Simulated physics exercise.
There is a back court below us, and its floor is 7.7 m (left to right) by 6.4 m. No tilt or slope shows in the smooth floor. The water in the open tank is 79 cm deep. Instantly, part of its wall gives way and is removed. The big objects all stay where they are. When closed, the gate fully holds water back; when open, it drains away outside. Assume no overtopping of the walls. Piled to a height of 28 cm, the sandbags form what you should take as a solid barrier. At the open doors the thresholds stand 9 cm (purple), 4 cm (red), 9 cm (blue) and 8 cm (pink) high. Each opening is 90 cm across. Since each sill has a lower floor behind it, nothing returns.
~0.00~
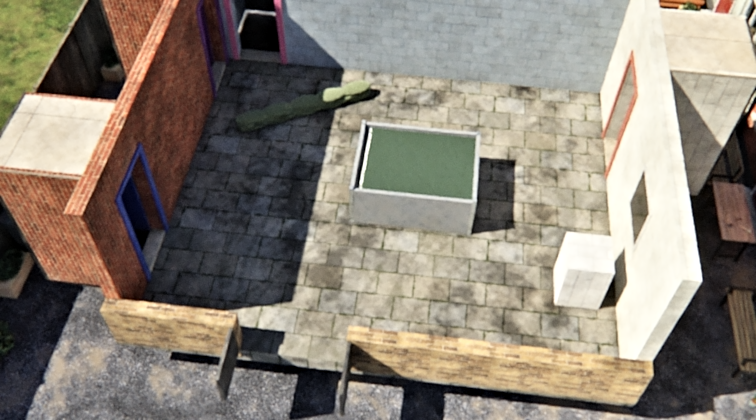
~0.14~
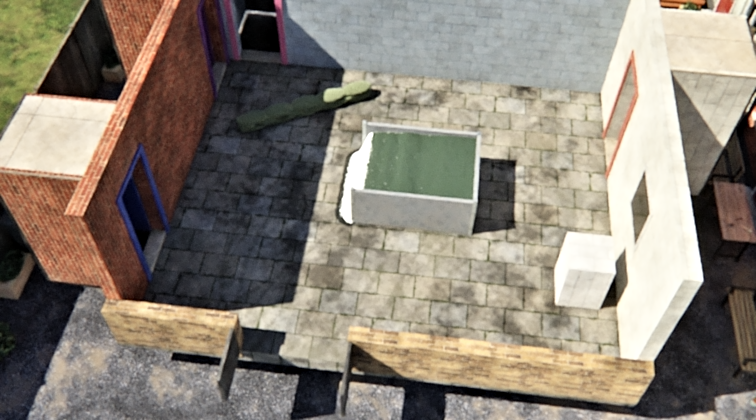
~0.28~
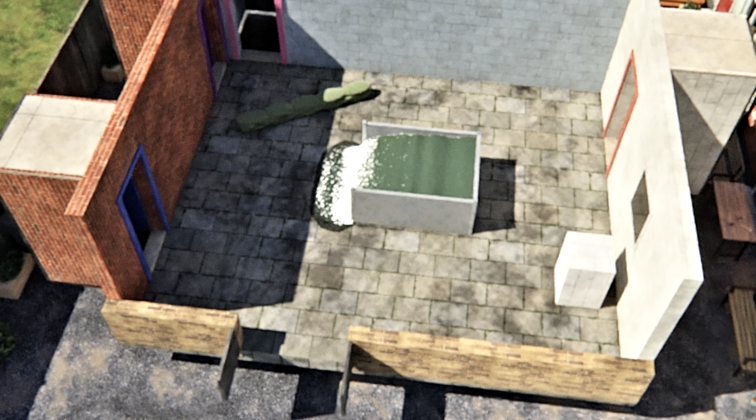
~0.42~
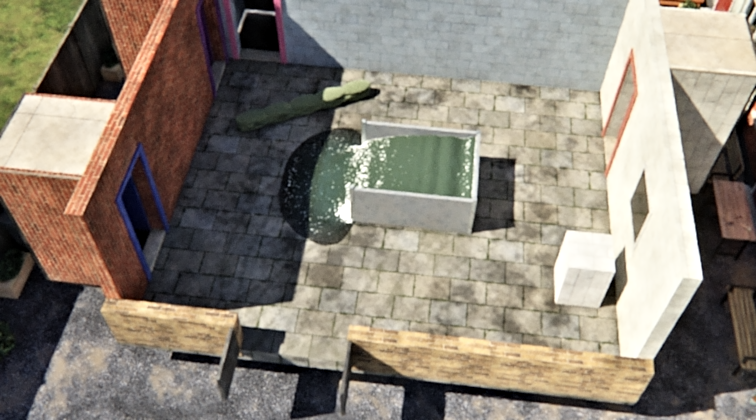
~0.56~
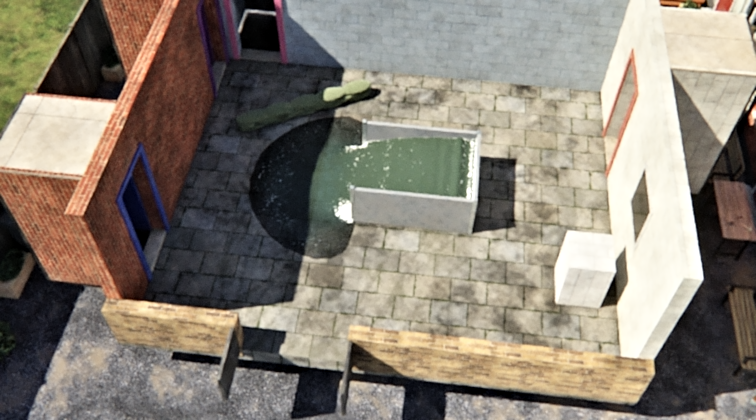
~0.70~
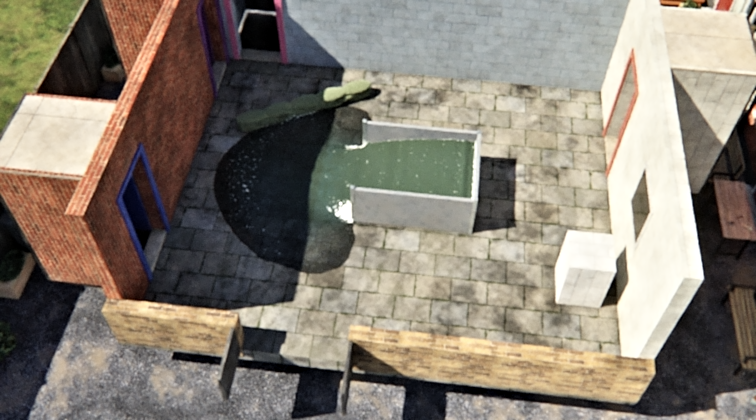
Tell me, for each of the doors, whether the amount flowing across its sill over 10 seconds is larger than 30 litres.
For 10 seconds: The purple door, not larger; the red door, not larger; the blue door, larger; the pink door, larger.
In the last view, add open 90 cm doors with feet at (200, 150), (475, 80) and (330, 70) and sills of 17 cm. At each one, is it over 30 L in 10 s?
Per doorway, in order: Sufficient / insufficient / insufficient.
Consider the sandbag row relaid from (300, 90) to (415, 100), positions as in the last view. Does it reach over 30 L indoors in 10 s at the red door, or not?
Compared to the limit, red stays inside.
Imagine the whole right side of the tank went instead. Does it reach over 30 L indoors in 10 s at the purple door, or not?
At the purple door the limit is not exceeded.
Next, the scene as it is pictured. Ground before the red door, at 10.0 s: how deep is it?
About 6.0 cm deep.
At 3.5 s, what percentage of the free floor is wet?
Wet share: Near 45 percent.
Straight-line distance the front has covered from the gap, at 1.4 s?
About 3.8 m.
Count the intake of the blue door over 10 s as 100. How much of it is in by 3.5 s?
Estimate: Around 65 per cent.
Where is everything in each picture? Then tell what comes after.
In the first picture, still water, 79 cm deep, in the open tank at (417, 164).
In the second picture, water pours out at (361, 178) and has run 0.9 m, to a hidden place; typically 10 cm deep outside, 79 cm at the open tank's back.
In the third picture, water pours out at (361, 179) and has run 1.1 m, to (339, 147); typically 12 cm deep outside, 79 cm at the open tank's back.
In the fourth picture, water pours out at (360, 179) and has run 1.5 m, to (318, 137); typically 10 cm deep outside, 73 cm at the open tank's back.
In the fifth picture, the front is at (267, 154), 1.9 m from the gap at (361, 179); 4.6 m2 of floor is under water; 67 cm left at the back of the open tank.
In the sixth picture, water pours out at (361, 180) and has run 2.6 m, to (226, 159); typically 6 cm deep outside, 68 cm at the open tank's back.
After 1.4 s water covers 25 % of the floor and is deepest (42 cm) near (200, 142); purple door not reached, red door not reached, blue door 14 cm at the sill, 0 L in, pink door not reached.
After 2.2 s water covers 35 % of the floor and is deepest (41 cm) near (198, 149); purple door 6 cm at the sill, 0 L in, red door not reached, blue door 20 cm at the sill, 24 L in, pink door 9 cm at the sill, 0 L in.
After 3.5 s water covers 45 % of the floor and is deepest (30 cm) near (135, 323); purple door 6 cm at the sill, 0 L in, red door not reached, blue door 13 cm at the sill, 65 L in, pink door 17 cm at the sill, 51 L in.
After 6.0 s water covers 80 % of the floor and is deepest (14 cm) near (168, 233); purple door 6 cm at the sill, 1 L in, red door not reached, blue door 13 cm at the sill, 93 L in, pink door 9 cm at the sill, 99 L in.
After 10.0 s water covers 95 % of the floor and is deepest (9 cm) near (544, 370); purple door 5 cm at the sill, 2 L in, red door 6 cm at the sill, 1 L in, blue door 5 cm at the sill, 100 L in, pink door 4 cm at the sill, 101 L in.
